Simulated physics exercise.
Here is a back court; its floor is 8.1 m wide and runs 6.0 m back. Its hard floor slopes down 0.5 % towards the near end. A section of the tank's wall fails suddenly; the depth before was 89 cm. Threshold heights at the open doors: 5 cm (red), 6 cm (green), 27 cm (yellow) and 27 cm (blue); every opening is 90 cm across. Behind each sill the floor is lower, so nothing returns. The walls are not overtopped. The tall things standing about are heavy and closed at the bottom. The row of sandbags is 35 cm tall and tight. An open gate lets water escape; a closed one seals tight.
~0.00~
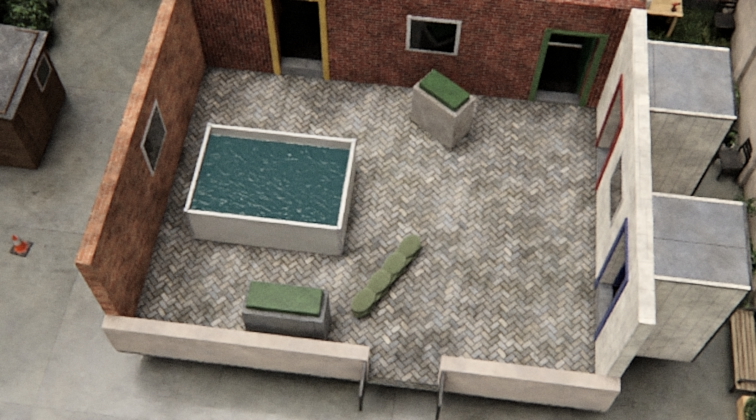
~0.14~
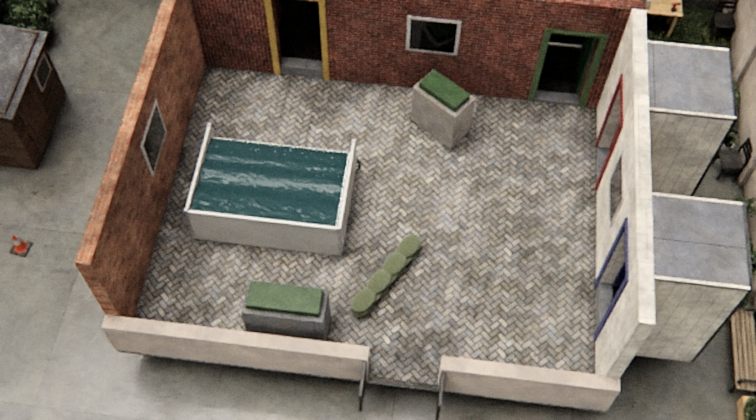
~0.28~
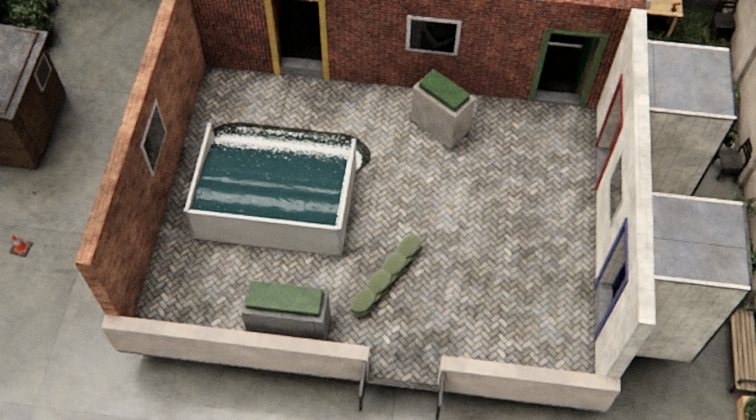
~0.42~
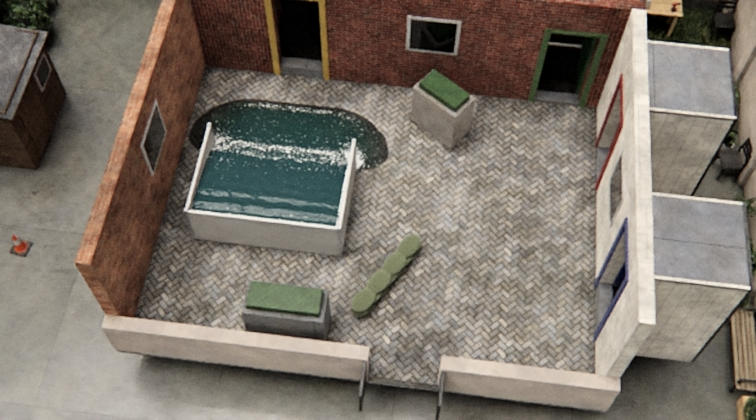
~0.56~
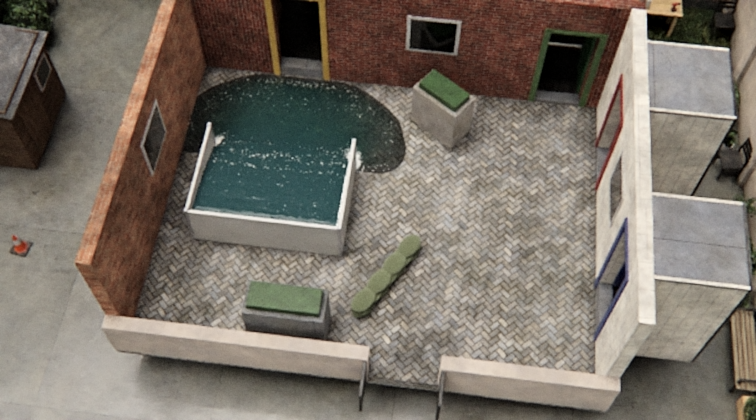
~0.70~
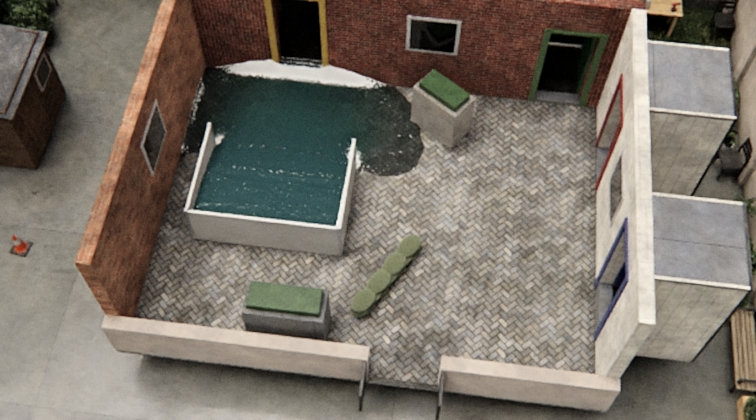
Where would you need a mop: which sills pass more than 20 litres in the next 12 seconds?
The water let in: At the red door it passes the limit; at the green door it keeps below the limit; at the yellow door it goes over the limit; at the blue door it does not reach the limit.
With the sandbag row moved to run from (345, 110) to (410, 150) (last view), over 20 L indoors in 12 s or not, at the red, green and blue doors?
Against that limit: Red past it, green not over, blue not over.
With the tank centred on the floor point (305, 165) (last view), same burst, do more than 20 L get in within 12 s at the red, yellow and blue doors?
Against that limit: Red past it, yellow over, blue below.
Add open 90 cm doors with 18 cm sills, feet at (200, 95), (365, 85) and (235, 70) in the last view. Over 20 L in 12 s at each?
In that order: Past it, above, past it.
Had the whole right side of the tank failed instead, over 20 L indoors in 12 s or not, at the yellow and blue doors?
Against that limit: Yellow not over, blue not over.
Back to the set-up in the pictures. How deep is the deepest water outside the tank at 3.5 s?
About 32 cm.
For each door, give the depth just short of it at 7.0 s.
Depths in cm: Red 8, green 4, yellow 8, blue 12.
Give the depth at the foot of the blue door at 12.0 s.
About 8.0 cm.
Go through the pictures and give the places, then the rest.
In the first picture, still water, 89 cm deep, in the tank at (272, 177).
In the second picture, water pours out on the tank's far side and has run 1.4 m, to a hidden place; typically 7 cm deep outside, 89 cm at the tank's back.
In the third picture, the front is at a hidden place, 1.6 m from the gap on the tank's far side; 1.9 m2 of floor is under water; 87 cm left at the back of the tank.
In the fourth picture, water pours out on the tank's far side and has run 2.0 m, to (199, 125); typically 14 cm deep outside, 78 cm at the tank's back.
In the fifth picture, the front is at (196, 102), 2.4 m from the gap on the tank's far side; 7.2 m2 of floor is under water; 76 cm left at the back of the tank.
In the sixth picture, the front is at (215, 69), 2.8 m from the gap on the tank's far side; 8.9 m2 of floor is under water; 72 cm left at the back of the tank.
After 1.4 s water covers 25 % of the floor and is deepest (60 cm) near (215, 69); red door not reached, green door not reached, yellow door 59 cm at the sill, 137 L in, blue door not reached.
After 2.2 s water covers 35 % of the floor and is deepest (50 cm) near (421, 105); red door not reached, green door 4 cm at the sill, 0 L in, yellow door 46 cm at the sill, 278 L in, blue door not reached.
After 3.5 s water covers 65 % of the floor and is deepest (32 cm) near (131, 333); red door 14 cm at the sill, 41 L in, green door 3 cm at the sill, 0 L in, yellow door 22 cm at the sill, 327 L in, blue door not reached.
After 7.0 s water covers 95 % of the floor and is deepest (18 cm) near (589, 380); red door 8 cm at the sill, 93 L in, green door 4 cm at the sill, 7 L in, yellow door 8 cm at the sill, 328 L in, blue door 12 cm at the sill, 0 L in.
After 12.0 s water covers 100 % of the floor and is deepest (14 cm) near (263, 350); red door 8 cm at the sill, 101 L in, green door 5 cm at the sill, 7 L in, yellow door 8 cm at the sill, 328 L in, blue door 8 cm at the sill, 0 L in.
